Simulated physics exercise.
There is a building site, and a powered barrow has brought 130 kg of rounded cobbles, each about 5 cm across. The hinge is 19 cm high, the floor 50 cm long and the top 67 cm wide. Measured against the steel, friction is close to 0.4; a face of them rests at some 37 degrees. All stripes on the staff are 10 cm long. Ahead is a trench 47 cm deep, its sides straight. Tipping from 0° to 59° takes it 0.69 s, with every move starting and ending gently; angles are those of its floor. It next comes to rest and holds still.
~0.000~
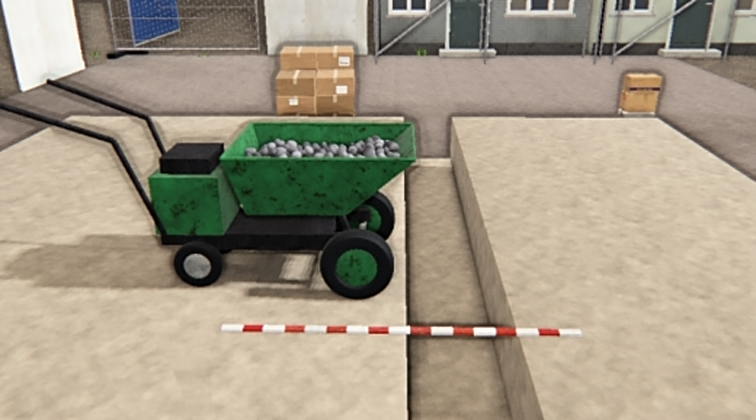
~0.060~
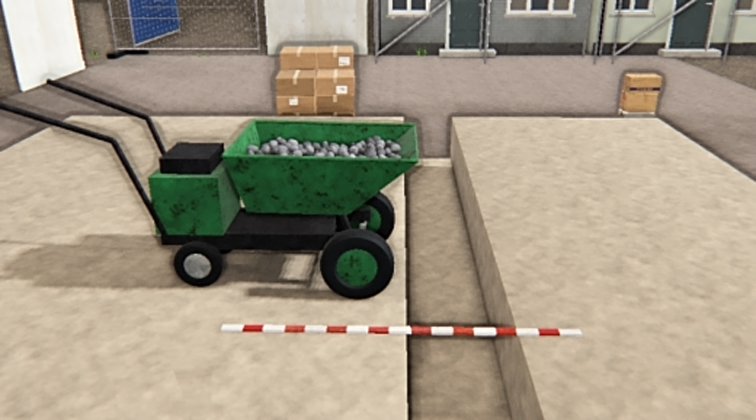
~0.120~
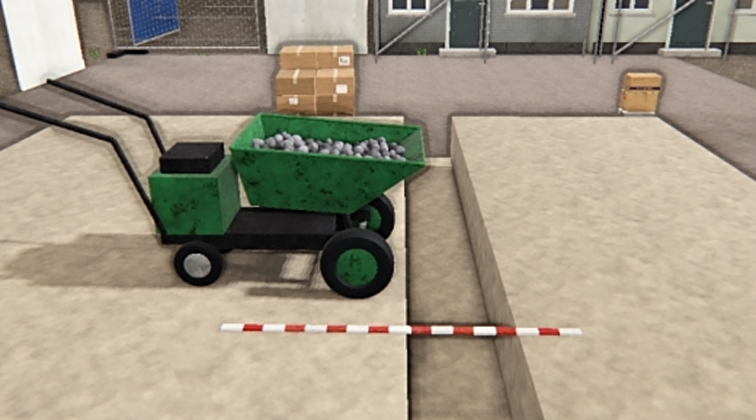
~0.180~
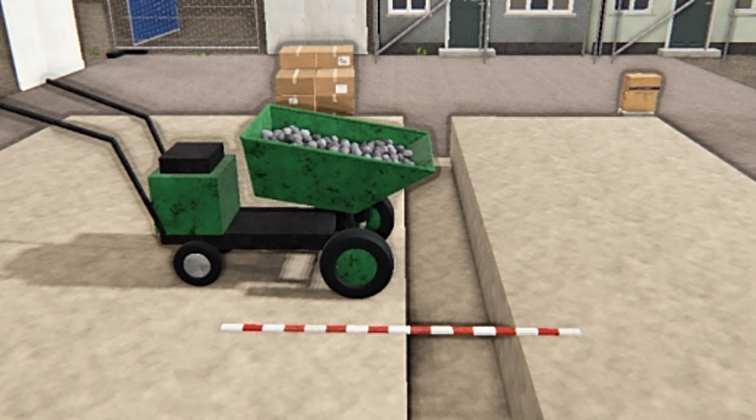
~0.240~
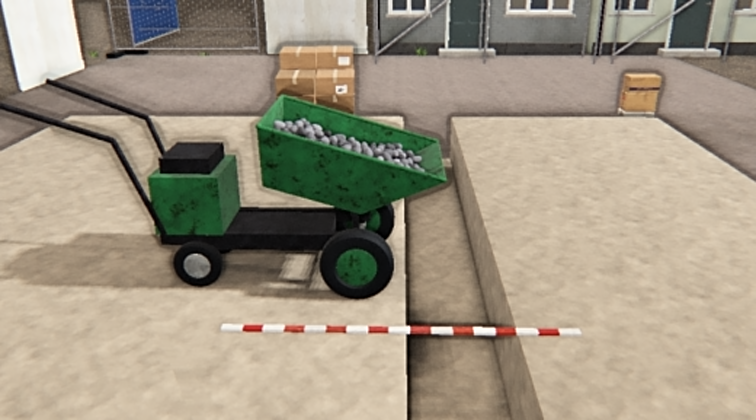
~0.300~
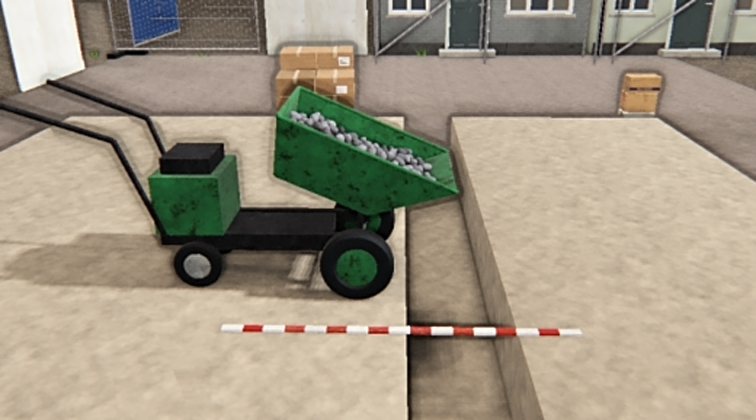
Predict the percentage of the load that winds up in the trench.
My prediction is about 38 per cent.
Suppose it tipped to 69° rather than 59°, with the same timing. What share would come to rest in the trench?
In that case some 30 per cent.
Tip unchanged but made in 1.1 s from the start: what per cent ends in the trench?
Estimate: About 45 %.
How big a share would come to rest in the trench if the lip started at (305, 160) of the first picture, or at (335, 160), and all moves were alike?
Some 95 and some 100 per cent, in that order.
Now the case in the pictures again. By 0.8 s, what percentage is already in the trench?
Close to 5 per cent has got there by then.
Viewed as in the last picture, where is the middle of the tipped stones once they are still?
In the last view, about (523, 268).
After 0.5 s the floor is at 50°; 100 % in the tray; the foremost stones are at (460, 216).
After 0.8 s the floor is at 59°; 89 % in the tray, 6 % in the trench, 5 % past the trench; the foremost stones are at (526, 271).
After 1.1 s the floor is at 59°; 39 % in the tray, 8 % in the trench, 52 % past the trench; the foremost stones are at (621, 278).
After 3.1 s the floor is at 59°; 0 % in the tray, 38 % in the trench, 62 % past the trench; the foremost stones are past the picture's edge.
